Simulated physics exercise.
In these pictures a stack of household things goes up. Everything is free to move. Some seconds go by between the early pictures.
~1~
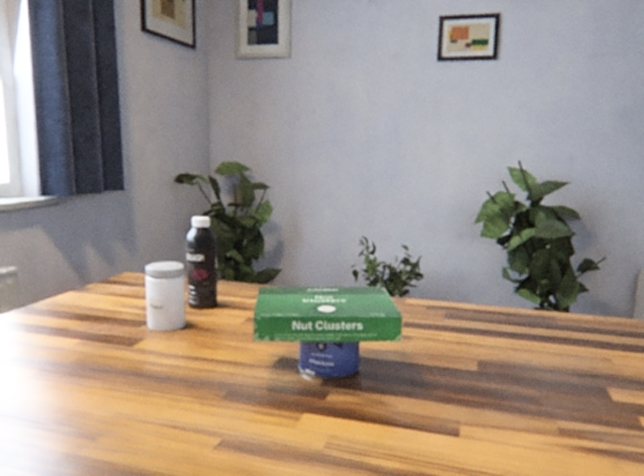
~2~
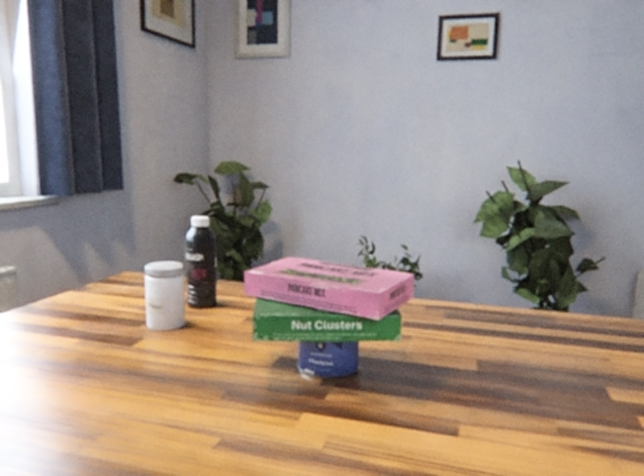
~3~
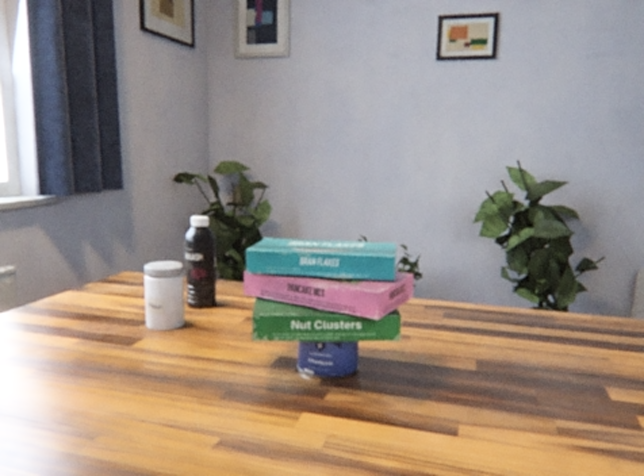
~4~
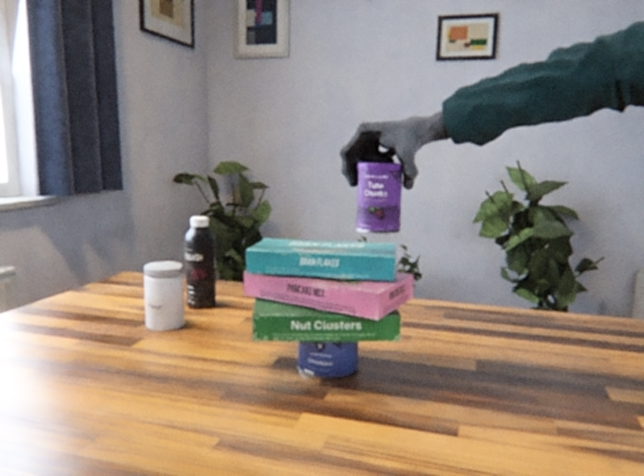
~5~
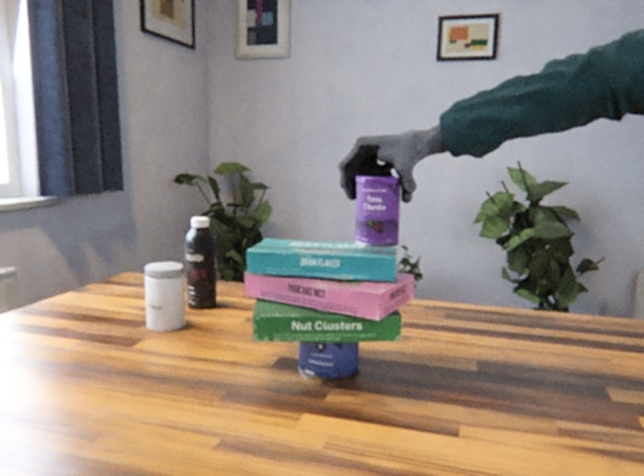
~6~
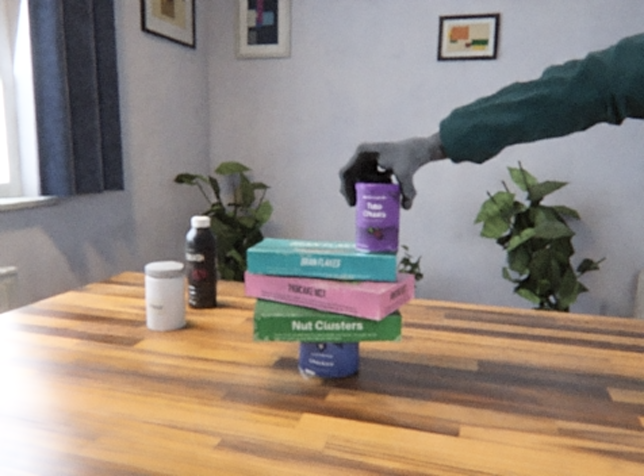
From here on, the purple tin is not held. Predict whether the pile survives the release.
It will remain standing.
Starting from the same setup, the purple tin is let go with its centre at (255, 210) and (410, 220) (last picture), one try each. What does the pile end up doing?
On the first go it collapses, and on the second it collapses.
Then, 0.20 s later than the last frame, all is still.
Then, 0.50 s later than the last frame, purple tin resting near (379, 218).
When it is over, all 7 as before. End places, in pixels of the last picture, purple tin near (379, 218). The pile holds.
